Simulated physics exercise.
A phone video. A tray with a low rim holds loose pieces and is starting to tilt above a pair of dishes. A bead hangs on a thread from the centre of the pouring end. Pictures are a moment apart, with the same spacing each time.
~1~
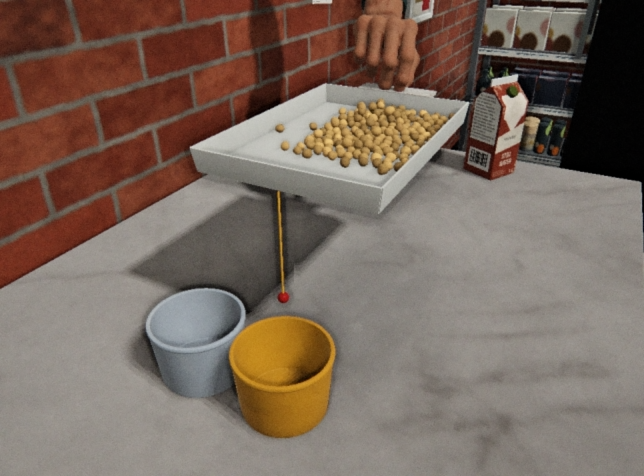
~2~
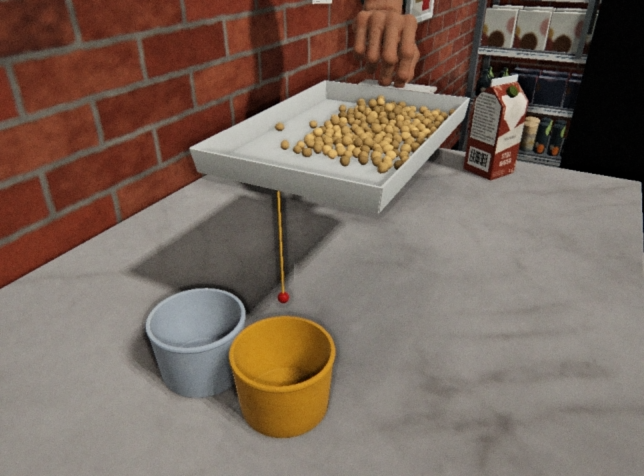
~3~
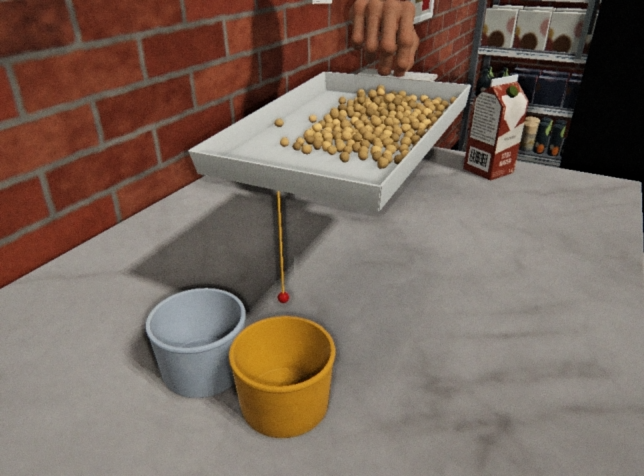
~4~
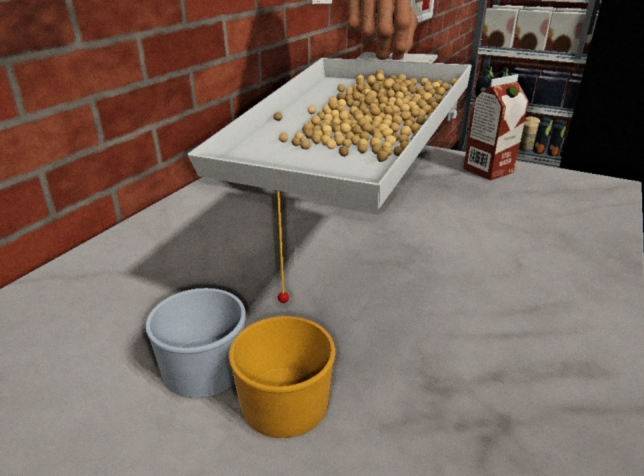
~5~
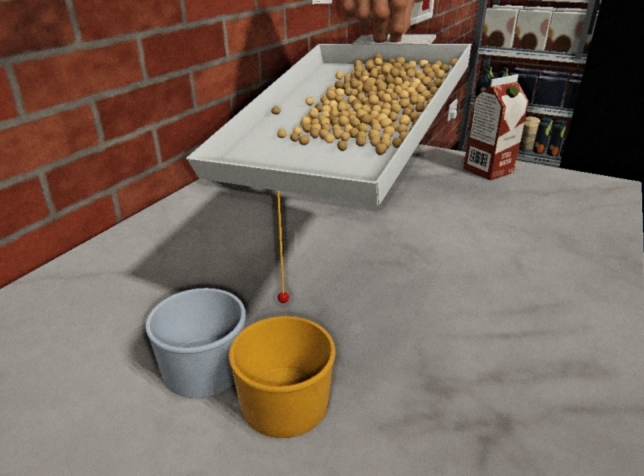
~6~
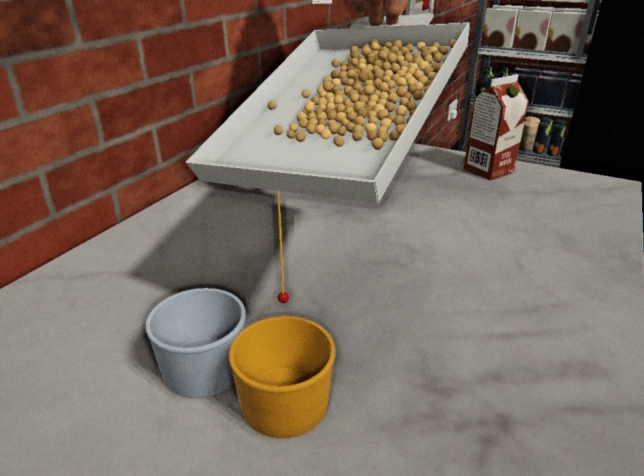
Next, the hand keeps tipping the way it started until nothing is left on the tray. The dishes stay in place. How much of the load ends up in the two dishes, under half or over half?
Over half.
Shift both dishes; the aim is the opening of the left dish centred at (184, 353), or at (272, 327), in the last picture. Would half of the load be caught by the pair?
Result, first setup: A minority share; second setup: A minority share.
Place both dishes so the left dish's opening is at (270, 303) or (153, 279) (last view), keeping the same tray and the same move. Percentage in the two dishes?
Roughly 10% first, roughly 70% second.
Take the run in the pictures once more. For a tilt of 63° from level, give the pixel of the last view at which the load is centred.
I'd mark it close to (241, 158).
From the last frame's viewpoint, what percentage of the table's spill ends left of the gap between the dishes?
Near 80 per cent.
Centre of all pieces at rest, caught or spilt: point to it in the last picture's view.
Centre at rest: Close to (205, 360).
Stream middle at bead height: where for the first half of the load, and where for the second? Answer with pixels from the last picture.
About (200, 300) to begin with, then about (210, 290).
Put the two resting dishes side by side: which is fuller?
Observation: The greater share ends in the dish at the left.
Soon, tray tipped steeply; most on the tray; a stray few in the left dish; a stray few outside both; a small part in the air.
A while on, tray tipped past a quarter turn; most on the tray; a stray few in the right dish; about a quarter in the left dish; a small part outside both; a stray few in the air.
Towards the end, tray tipped past a quarter turn; a small part in the right dish; about two thirds in the left dish; about a quarter outside both.
Finally, tray tipped past a quarter turn; a small part in the right dish; about two thirds in the left dish; about a quarter outside both.
